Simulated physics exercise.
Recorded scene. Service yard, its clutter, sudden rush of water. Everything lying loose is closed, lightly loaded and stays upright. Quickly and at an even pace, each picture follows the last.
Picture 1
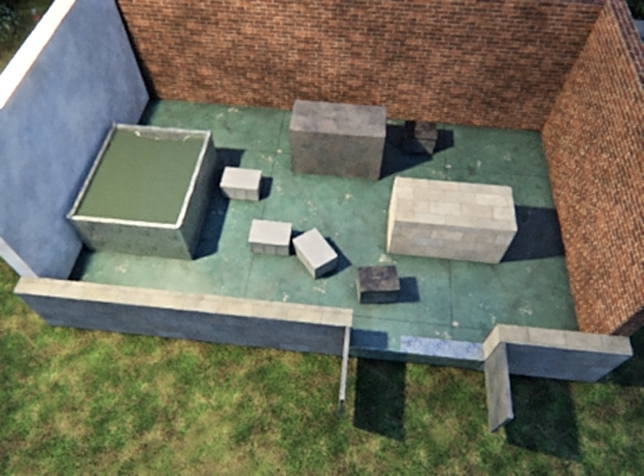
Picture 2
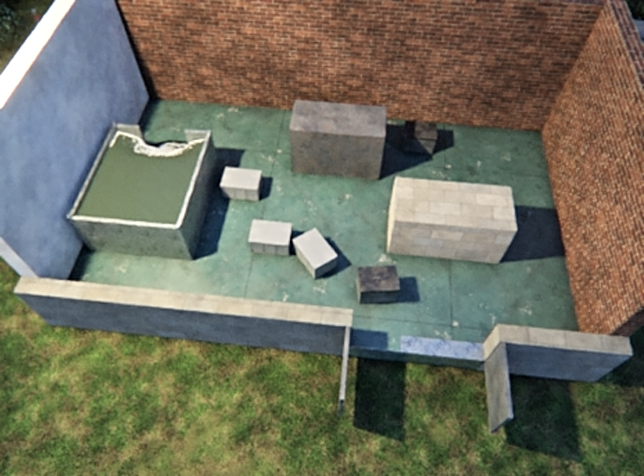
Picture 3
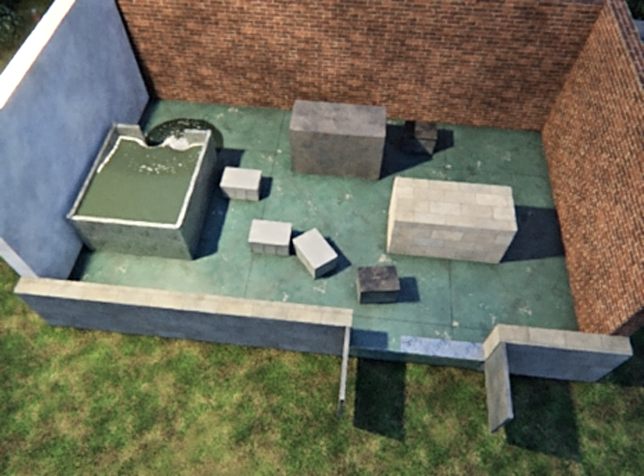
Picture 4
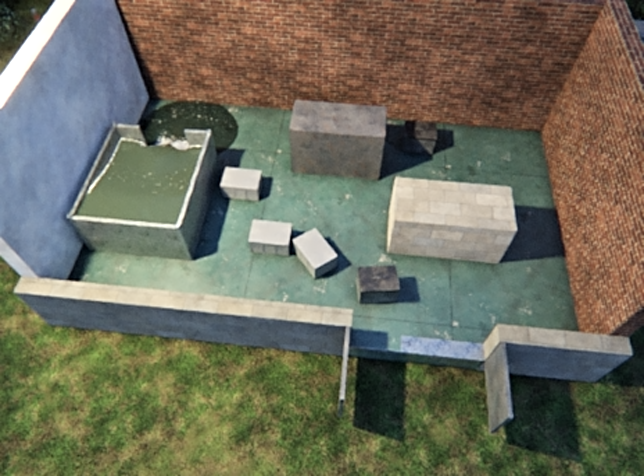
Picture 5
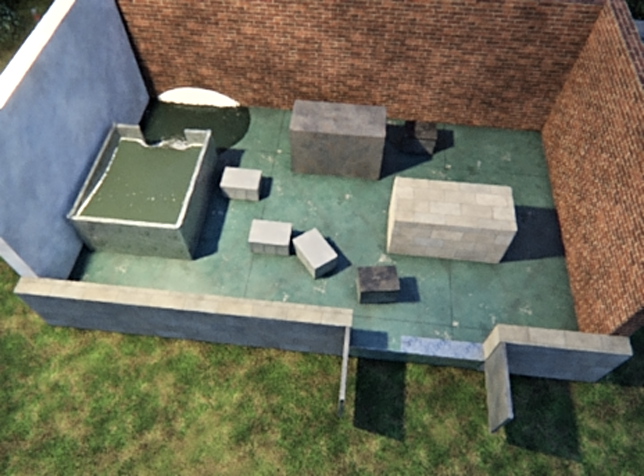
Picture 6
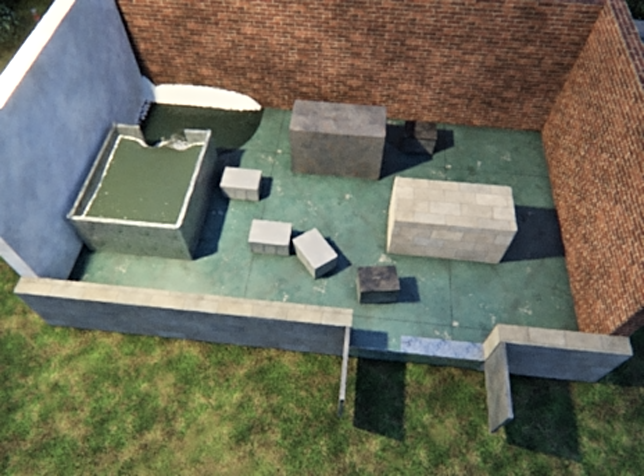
A brick-and-plaster walled yard is seen from high above, with grass in front and an open gateway in its low front wall. A square grey tank of murky green water stands at the left, while pale, grey and dark blocks sit around the greenish floor. Water drops at the tank's back edge, pours through and spreads darkly behind it, foaming white along the brick wall, while blocks and camera stay still.
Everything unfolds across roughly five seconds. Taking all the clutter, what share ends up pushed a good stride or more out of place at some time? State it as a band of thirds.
Share shifted well: Middle, a third to two thirds.
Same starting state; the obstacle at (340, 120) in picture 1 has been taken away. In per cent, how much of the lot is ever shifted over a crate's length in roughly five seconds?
Estimated share: Approx. 40 %.
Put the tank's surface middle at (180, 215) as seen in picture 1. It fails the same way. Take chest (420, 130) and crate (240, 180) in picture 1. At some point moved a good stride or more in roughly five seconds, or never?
Result, in listed order - reached that distance; reached that distance.
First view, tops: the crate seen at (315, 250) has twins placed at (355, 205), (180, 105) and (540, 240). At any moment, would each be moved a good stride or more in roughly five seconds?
Results - 1: Doesn't go far; 2: Ends up far away; 3: Ends up far away.
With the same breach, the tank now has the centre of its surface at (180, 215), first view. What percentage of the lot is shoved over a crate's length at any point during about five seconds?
By my reckoning, about 40 per cent.
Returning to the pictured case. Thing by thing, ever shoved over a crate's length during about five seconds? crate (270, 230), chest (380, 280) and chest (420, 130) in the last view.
Here's how it goes one after another: Traveled a good way, remained close and traveled a good way.
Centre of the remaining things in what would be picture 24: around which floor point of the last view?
The average sits close to (349, 233).
A moment on, 0 of 5 are well off their spots; 0 afloat.
Next, 0 of 5 are well off their spots; 0 afloat.
Later, 1 of 5 are well off their spots; 1 afloat.
In the end, 3 of 5 are well off their spots, and 3 have been at some point; 1 afloat.
